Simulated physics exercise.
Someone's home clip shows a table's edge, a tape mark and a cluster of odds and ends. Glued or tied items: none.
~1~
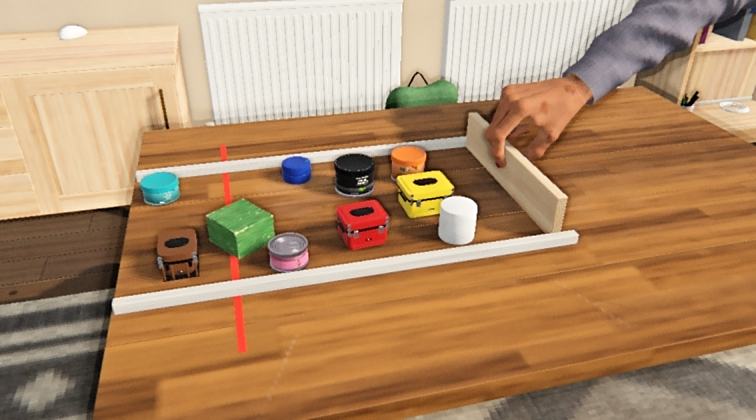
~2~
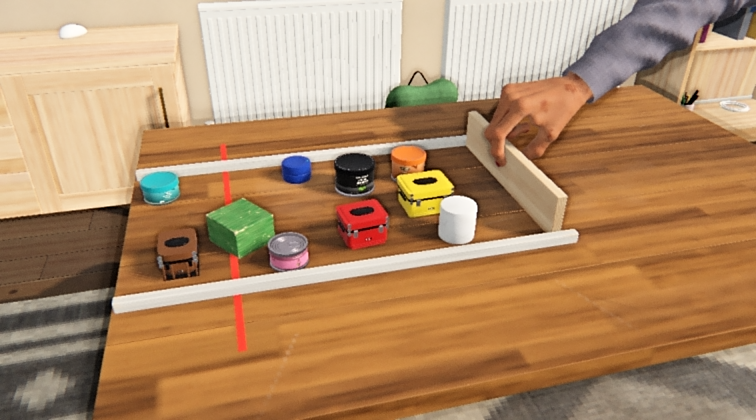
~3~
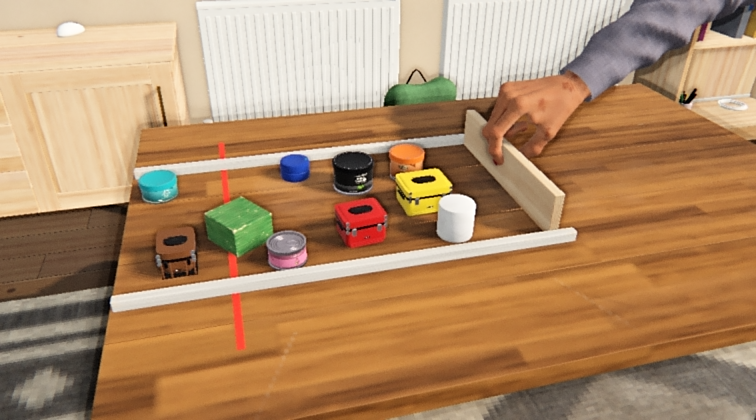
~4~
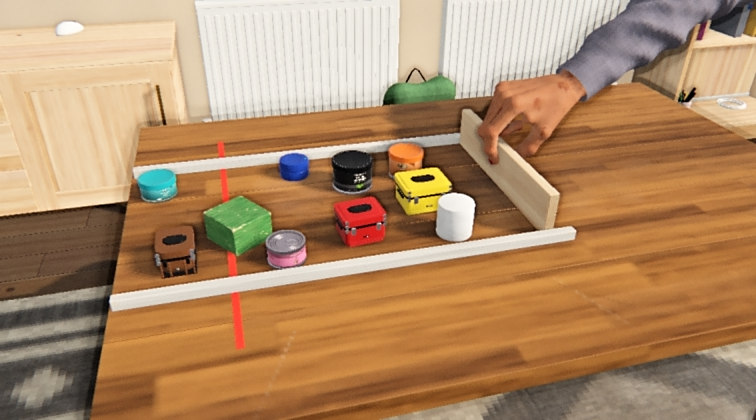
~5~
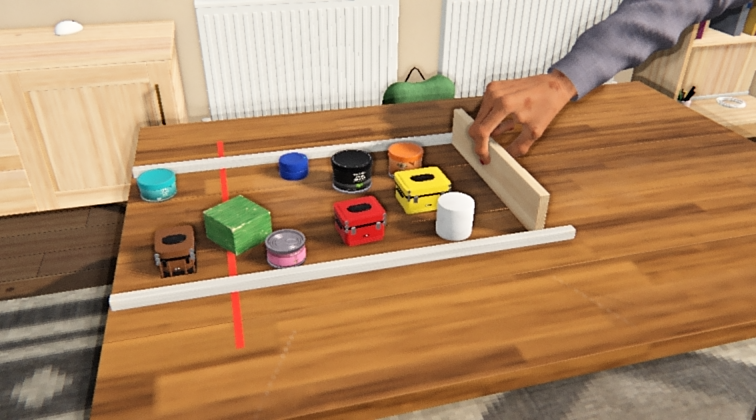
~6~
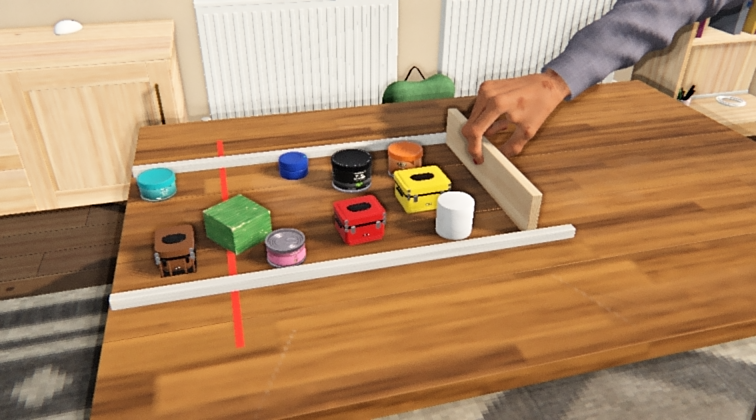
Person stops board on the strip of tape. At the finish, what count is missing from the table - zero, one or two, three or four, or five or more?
Missing: Zero.
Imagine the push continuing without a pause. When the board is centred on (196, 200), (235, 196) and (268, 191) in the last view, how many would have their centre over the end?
In order of the places given, that's 2, 0 and 0.
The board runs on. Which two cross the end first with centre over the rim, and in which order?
Going earliest first, it's the brown case and then the green block.
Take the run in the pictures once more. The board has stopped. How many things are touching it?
5 of them.
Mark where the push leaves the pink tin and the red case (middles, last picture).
First (171, 273), then (200, 240).
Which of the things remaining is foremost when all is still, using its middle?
It's the brown case that is foremost.
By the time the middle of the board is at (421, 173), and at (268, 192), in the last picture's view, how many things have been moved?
3, then 9.
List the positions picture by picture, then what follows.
Turquoise tin (161, 189); brown case (179, 255); green block (241, 228); board (509, 168); tape (230, 222), in the first picture.
Brown case (179, 254); black tin (355, 175), in the second picture.
Green block (239, 226); white lid (456, 218), in the third picture.
Turquoise tin (158, 186); blue lid (294, 167), in the fourth picture.
Brown case (177, 251); yellow case (422, 191), in the fifth picture.
Turquoise tin (157, 185); brown case (176, 251); green block (238, 224); board (487, 165); tape (227, 217), in the sixth picture.
Early on, none off yet; turquoise tin at rest near (157, 185); brown case at rest near (176, 251); green block at rest near (238, 224).
A while later, none off yet; turquoise tin at rest near (157, 185); brown case at rest near (176, 251); green block moving near (228, 223).
Finally, the number that fall off is zero.
